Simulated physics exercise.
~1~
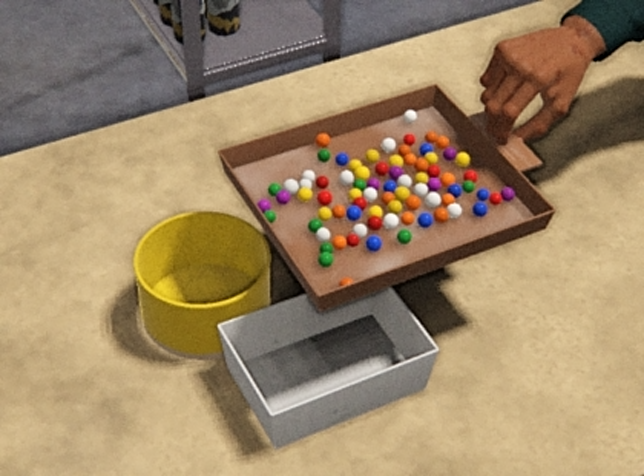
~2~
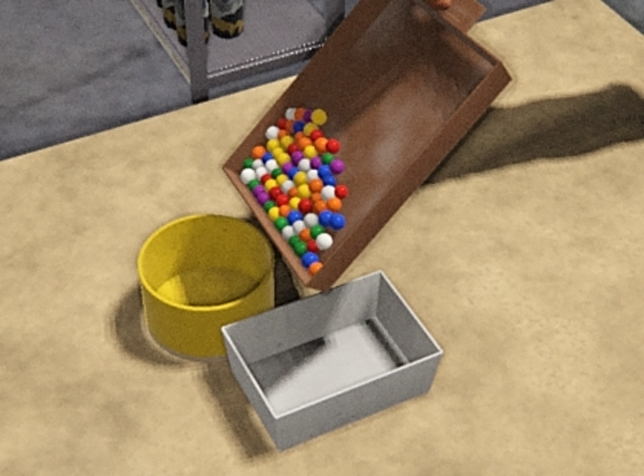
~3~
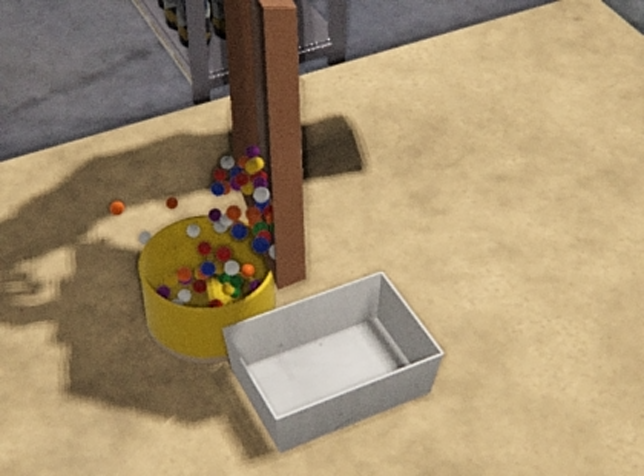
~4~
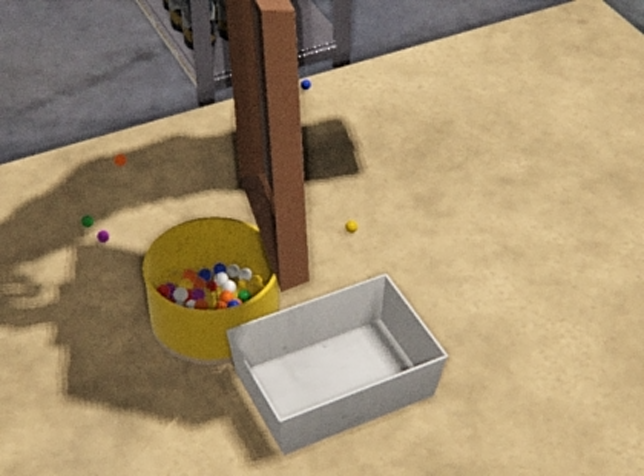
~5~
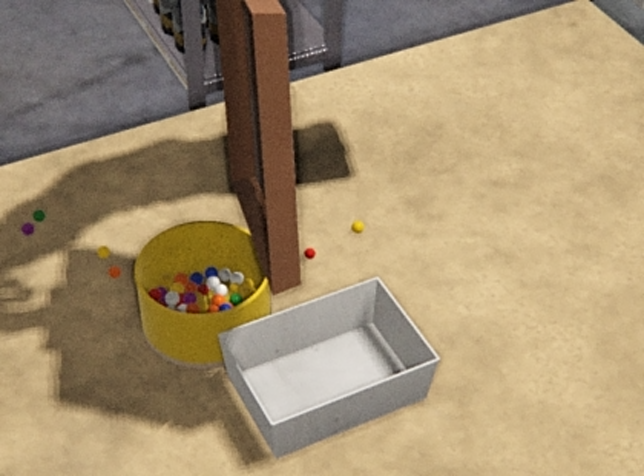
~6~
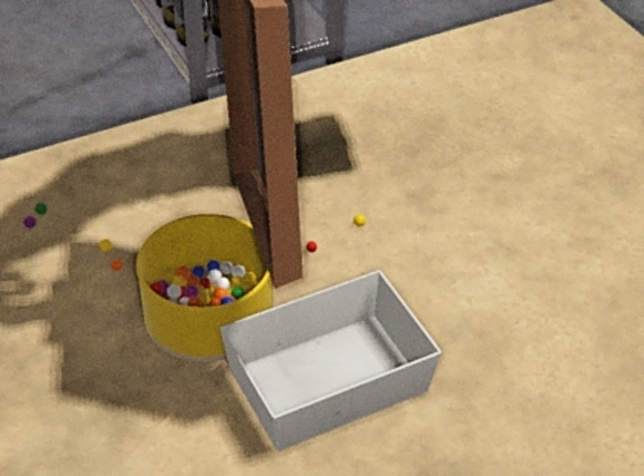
We see a hand tilt a brown tray of colorful marbles until it stands upright, spilling them to the left into a yellow pot. Several scatter across the table, and at the end most rest in the pot, while the white tin stays empty.
